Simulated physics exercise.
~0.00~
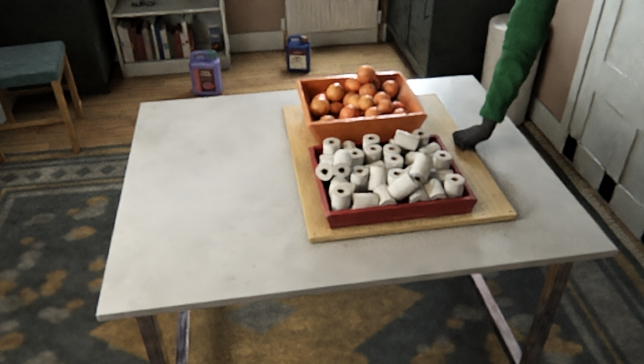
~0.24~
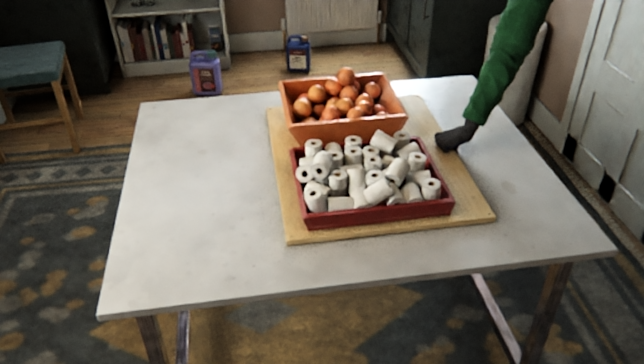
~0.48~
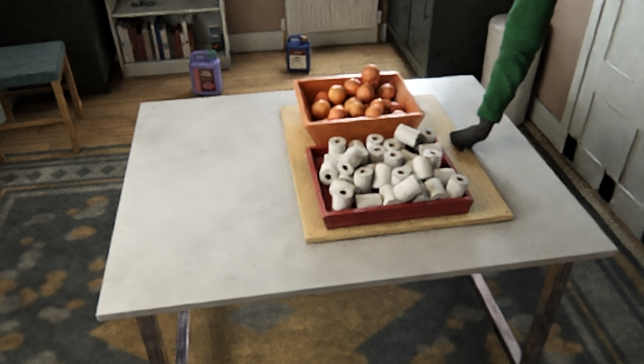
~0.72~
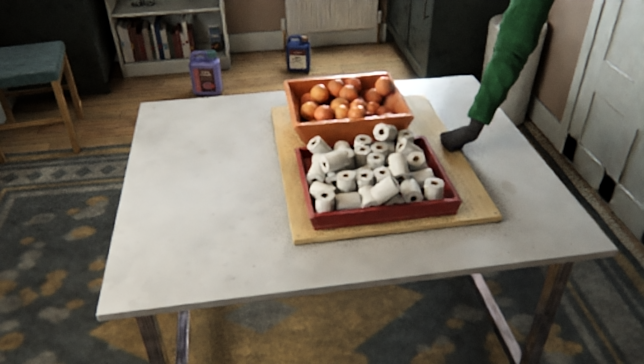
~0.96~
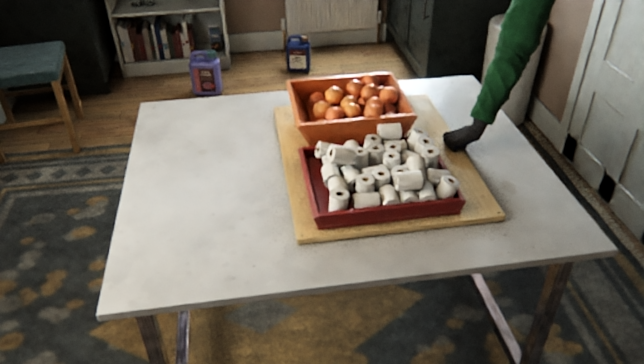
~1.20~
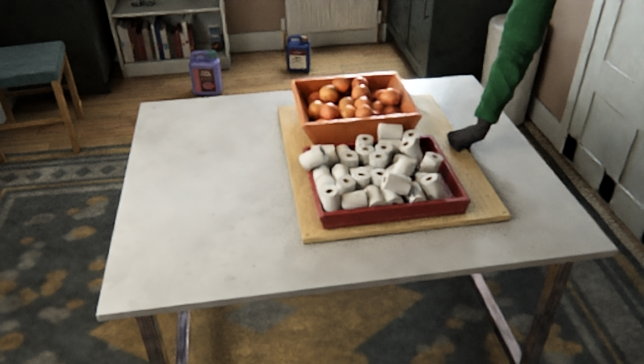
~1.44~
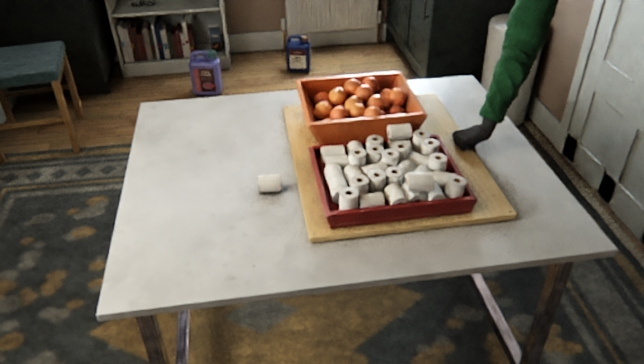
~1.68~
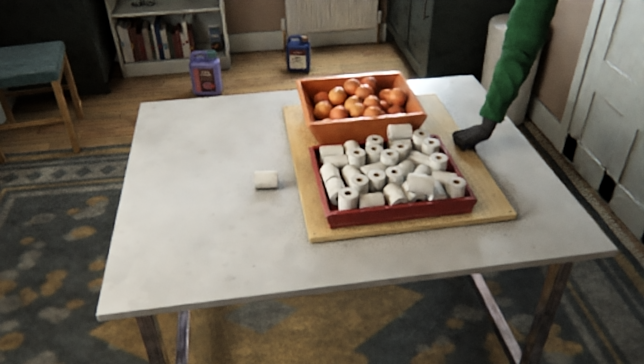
A red basket heaped with white paper rolls sits in front of an orange basket of round orange fruit, both on a wooden board on a pale table, seen from above in a room with a patterned rug, a bookshelf and a stool. A dark-gloved hand in a green sleeve grips the board's right side. The hand shakes the board left and right several times, and the rolls tumble and shift. Late in the shaking, one roll works over the red basket's left edge and drops out. It ends lying alone on the table to the left, while the rest stay in and the board rests still.
